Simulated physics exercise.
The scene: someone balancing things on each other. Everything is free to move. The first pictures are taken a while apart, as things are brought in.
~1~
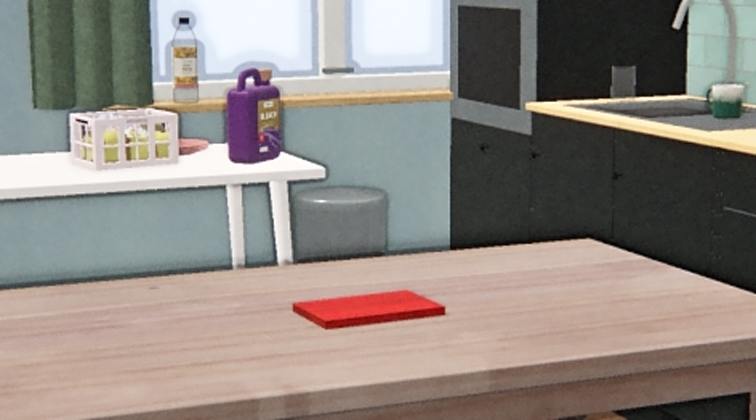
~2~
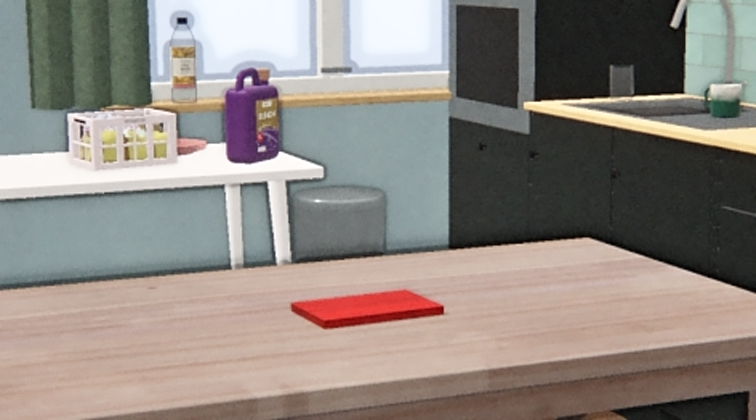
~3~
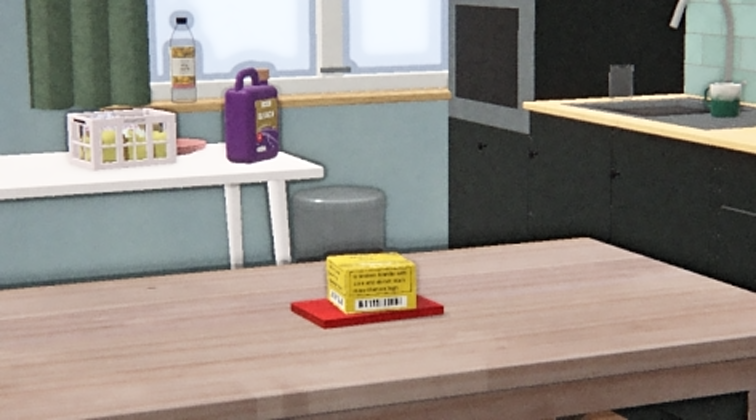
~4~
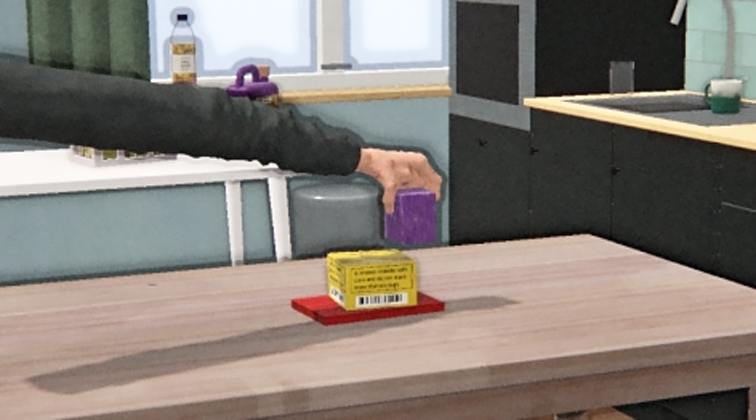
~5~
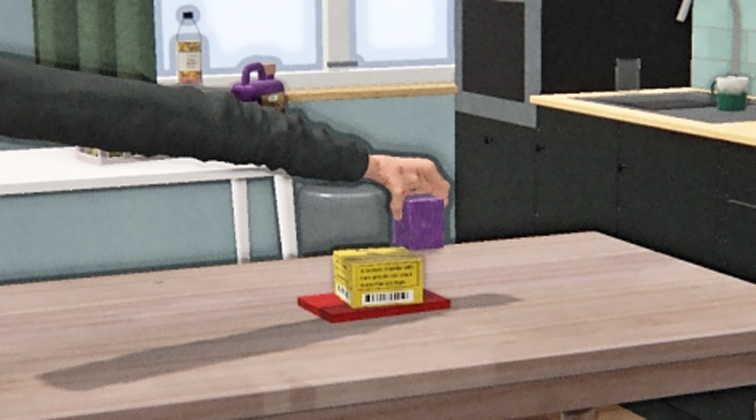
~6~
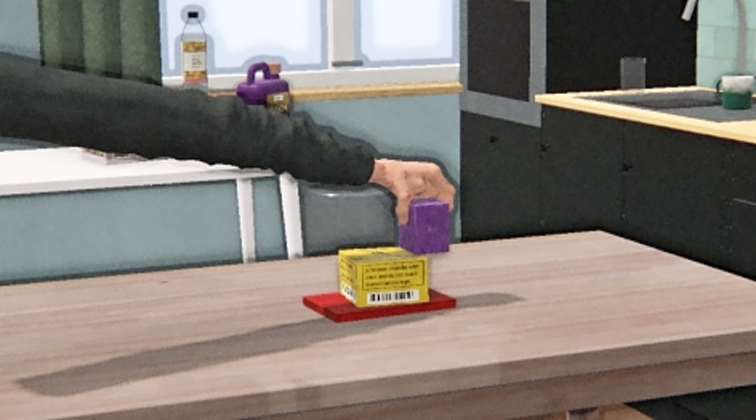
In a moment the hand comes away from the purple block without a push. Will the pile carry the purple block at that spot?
Here the pile comes apart.
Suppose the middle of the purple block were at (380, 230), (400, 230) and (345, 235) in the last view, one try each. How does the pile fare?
In the first case it holds; in the second case it keeps its balance; in the third case it loses its balance.
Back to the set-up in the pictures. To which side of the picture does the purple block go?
To the right.
Then, 0.30 s on from there, purple block now fallen.
Then, 0.40 s on from there, things are still on the move.
Then, 0.60 s on from there, as before.
Then, 1.90 s on from there, nothing new.
In the end, fallen, purple block; the other 2 unmoved. At the end, from the last picture's camera, purple block near (480, 281). The pile gives way.
